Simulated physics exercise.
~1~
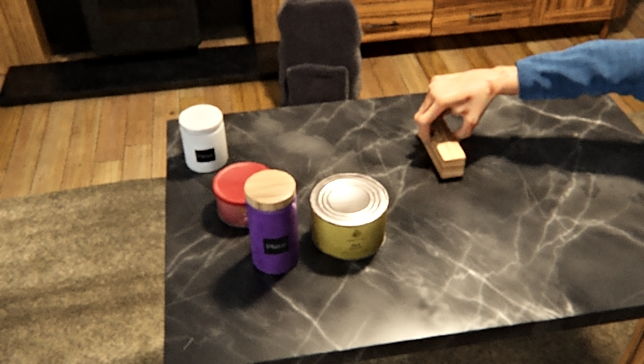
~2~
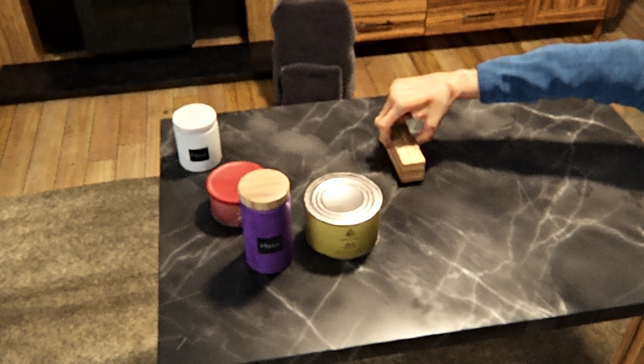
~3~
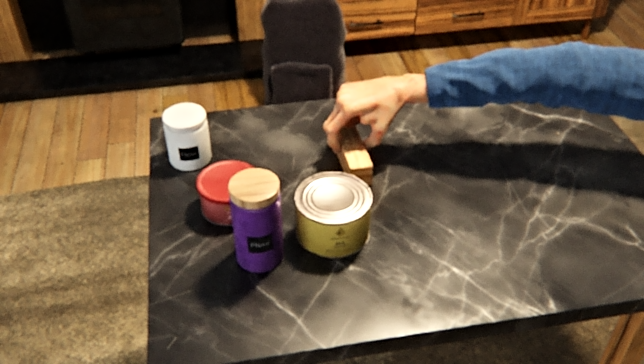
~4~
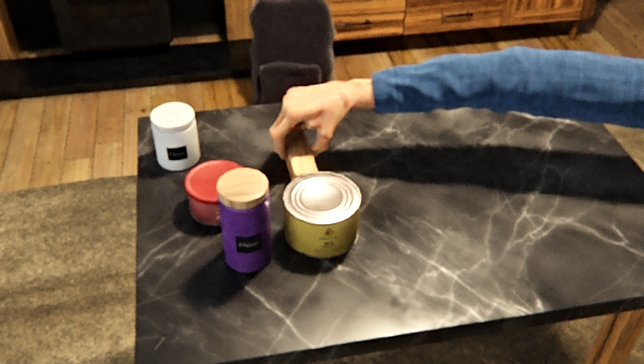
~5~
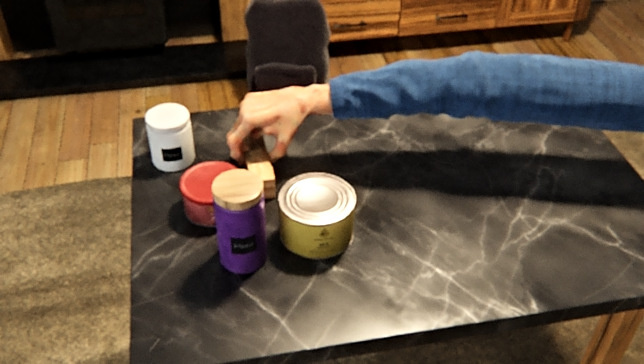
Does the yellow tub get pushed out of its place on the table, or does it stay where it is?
The yellow tub stays where it is on the table. The hand takes the wooden block past behind it, and the tub is still standing in the same spot at the end.
